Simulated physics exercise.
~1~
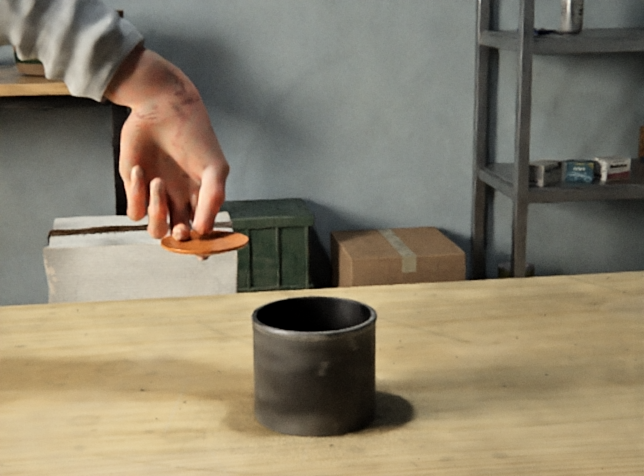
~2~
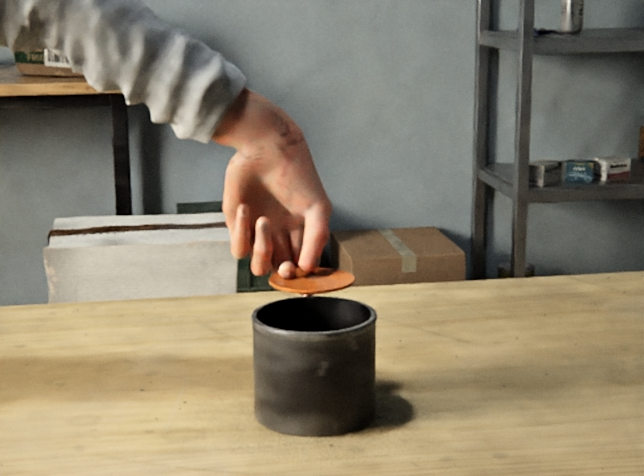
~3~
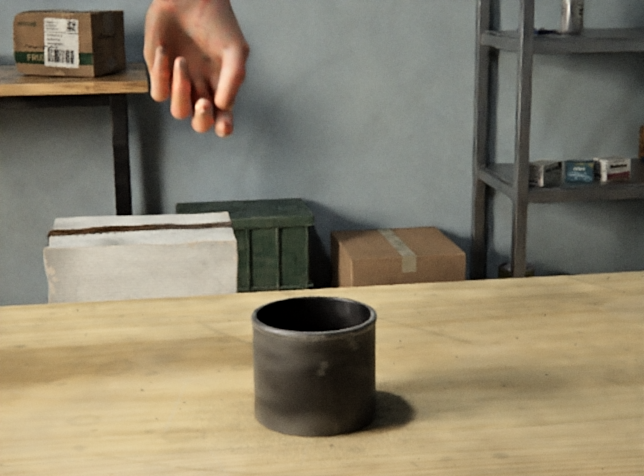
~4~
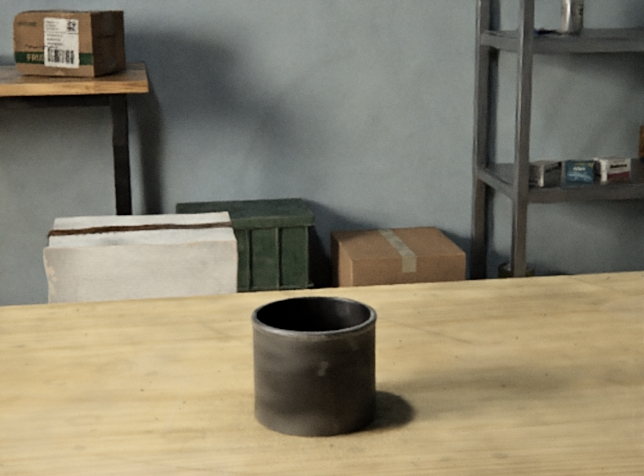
The footage shows a hand holding an orange disc by a dark, open cylindrical container on a wooden table, then moving it right until it is over the opening. The hand draws back empty and leaves view, with the container unmoved and the disc no longer visible.
